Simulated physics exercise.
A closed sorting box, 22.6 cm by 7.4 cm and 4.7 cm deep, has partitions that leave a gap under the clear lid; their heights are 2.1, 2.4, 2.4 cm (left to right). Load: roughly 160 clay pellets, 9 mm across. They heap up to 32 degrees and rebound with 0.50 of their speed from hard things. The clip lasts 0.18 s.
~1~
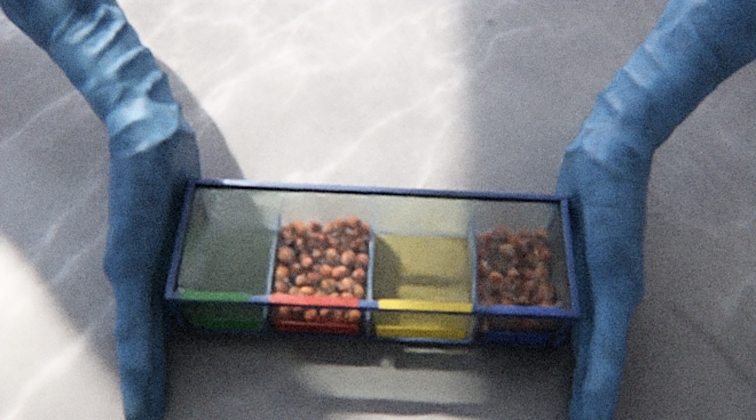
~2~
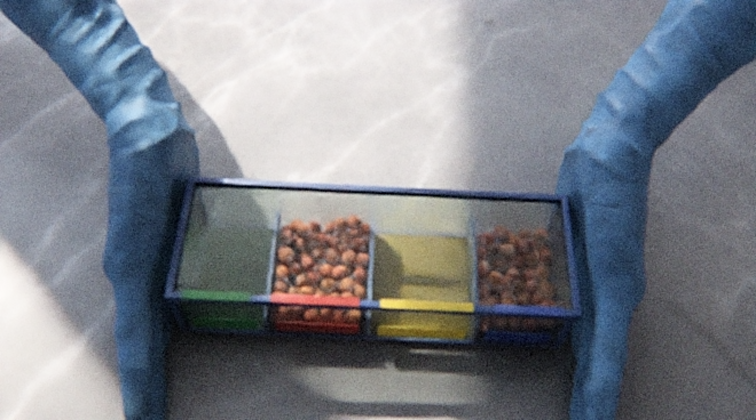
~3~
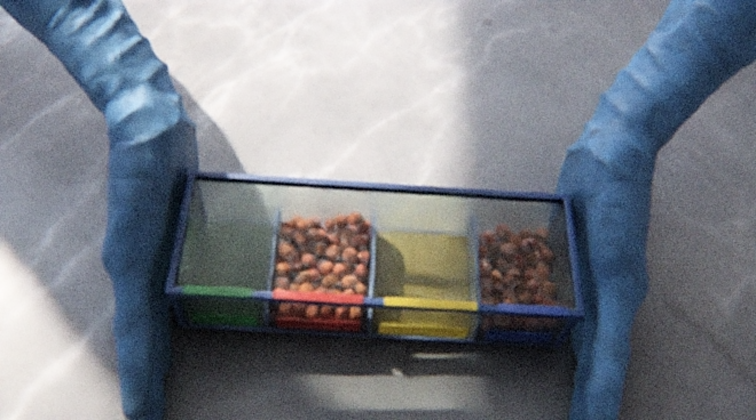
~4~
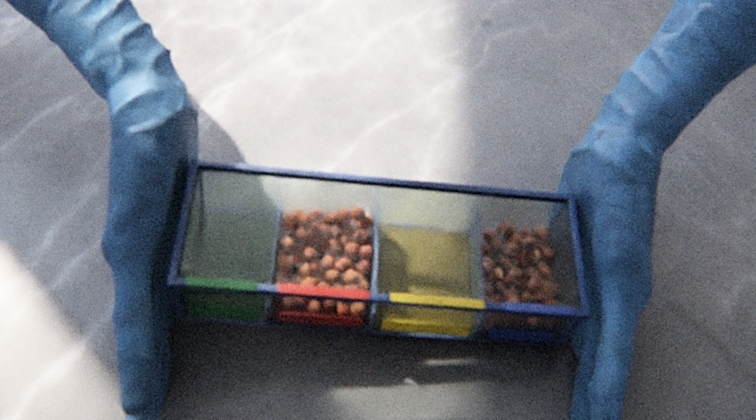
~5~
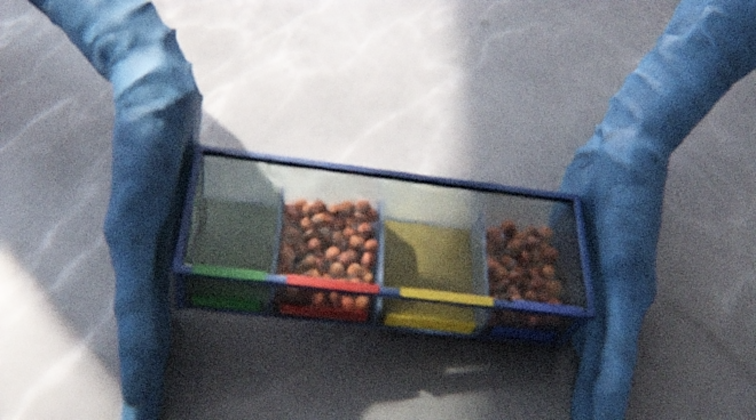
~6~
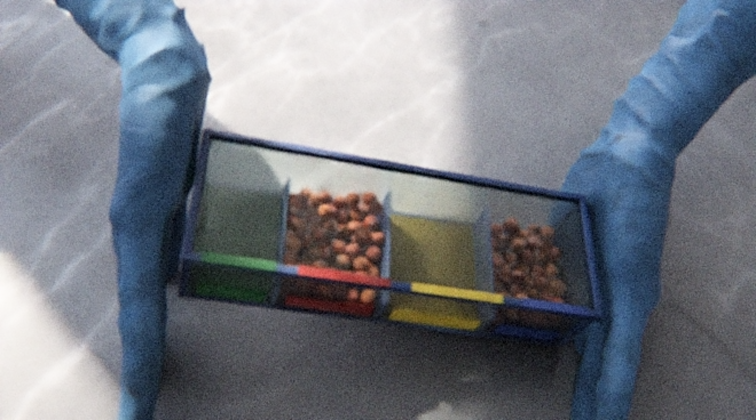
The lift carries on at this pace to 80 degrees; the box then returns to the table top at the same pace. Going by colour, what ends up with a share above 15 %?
Red over, blue over, green under, yellow under.
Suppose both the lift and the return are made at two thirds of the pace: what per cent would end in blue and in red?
In that case blue 60; red 35.
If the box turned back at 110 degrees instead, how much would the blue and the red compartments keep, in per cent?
In that case blue 95, red 0.
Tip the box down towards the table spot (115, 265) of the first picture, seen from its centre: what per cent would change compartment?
Some 45 per cent.
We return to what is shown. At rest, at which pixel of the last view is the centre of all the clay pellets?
Near (505, 282).
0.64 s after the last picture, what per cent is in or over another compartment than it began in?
Some 10 per cent.
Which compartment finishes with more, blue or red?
The blue one has more.
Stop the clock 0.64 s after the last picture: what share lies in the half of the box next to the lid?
Roughly 20 per cent.
Then, 0.64 s after the last picture, tilt 80 degrees; red 45 %, blue 45 %, yellow 10 %.
Then, 1.06 s after the last picture, tilt 35 degrees; red 25 %, blue 65 %, yellow 10 %.
Then, 1.57 s after the last picture, tilt 0 degrees; red 25 %, blue 65 %, yellow 10 %.
In the end, red 25 %, blue 65 %, green 0 %, yellow 10 %.
